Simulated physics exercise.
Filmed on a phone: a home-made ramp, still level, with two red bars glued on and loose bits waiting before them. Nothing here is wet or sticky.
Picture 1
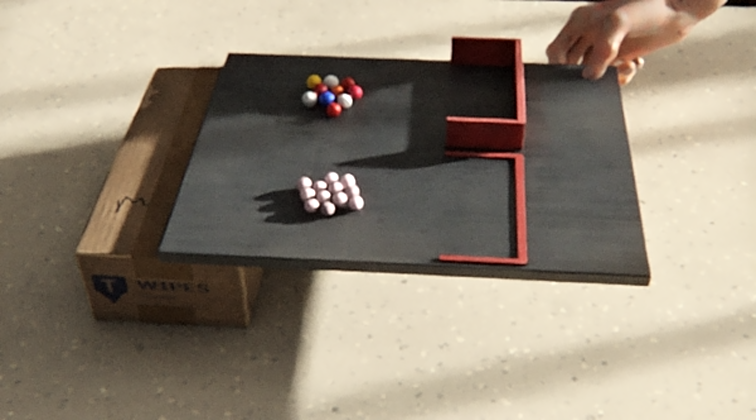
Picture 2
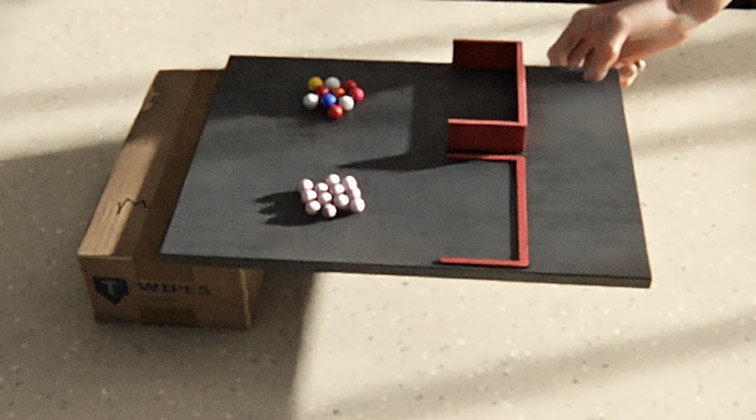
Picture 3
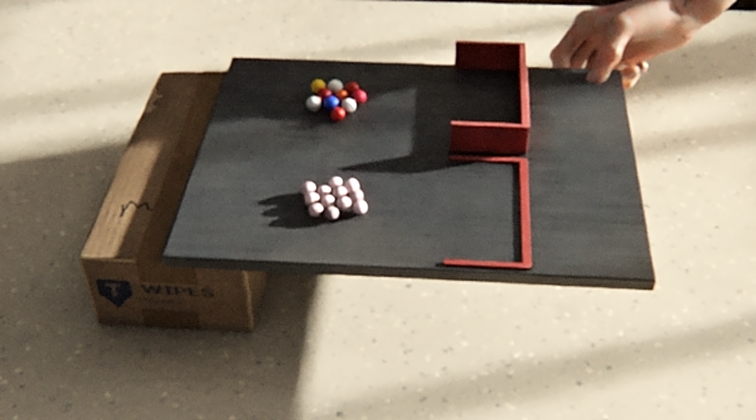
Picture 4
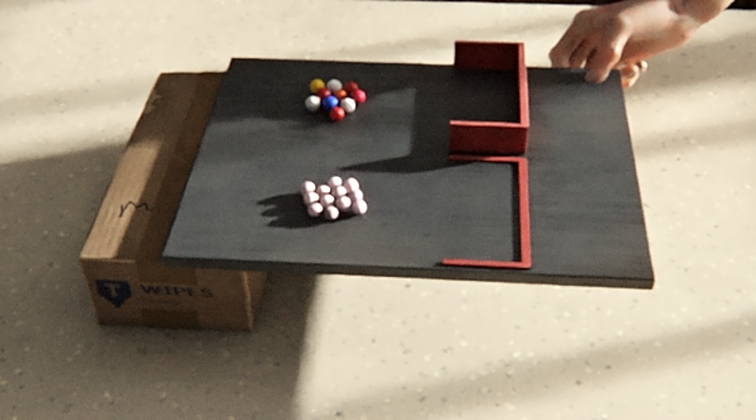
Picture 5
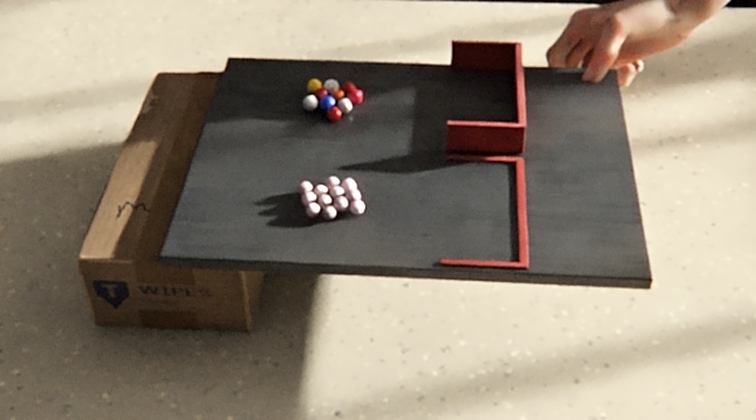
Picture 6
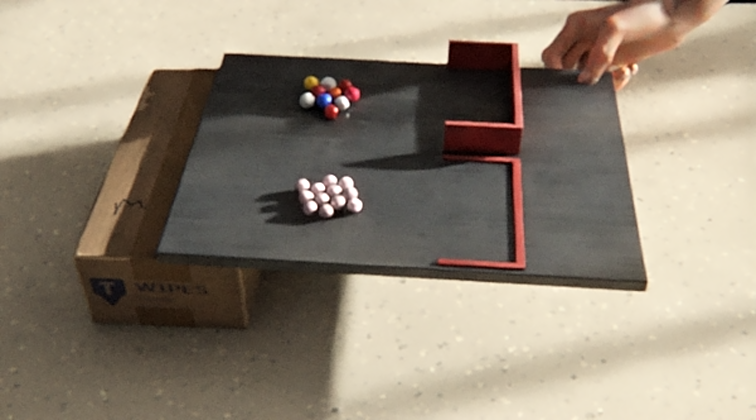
A hand at the right end of a dark board barely lowers it, while a cluster of multicoloured balls and a cluster of pale pink ones stay still, facing two red barriers, with a cardboard box under the left end.
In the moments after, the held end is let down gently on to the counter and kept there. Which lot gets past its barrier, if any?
In the end the near lot passes the strip, and the far lot halts at the strip.
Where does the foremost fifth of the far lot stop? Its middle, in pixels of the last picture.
At about (498, 154).
Then, 0.47 s after the last picture, board sloping at 10°; near lot on its way down; far lot on its way down.
Then, 0.88 s after the last picture, board resting at 15°; near lot all past its bar; far lot has reached its bar.
By the end, board resting at 15°; near lot all past its bar; far lot gathered behind its bar.
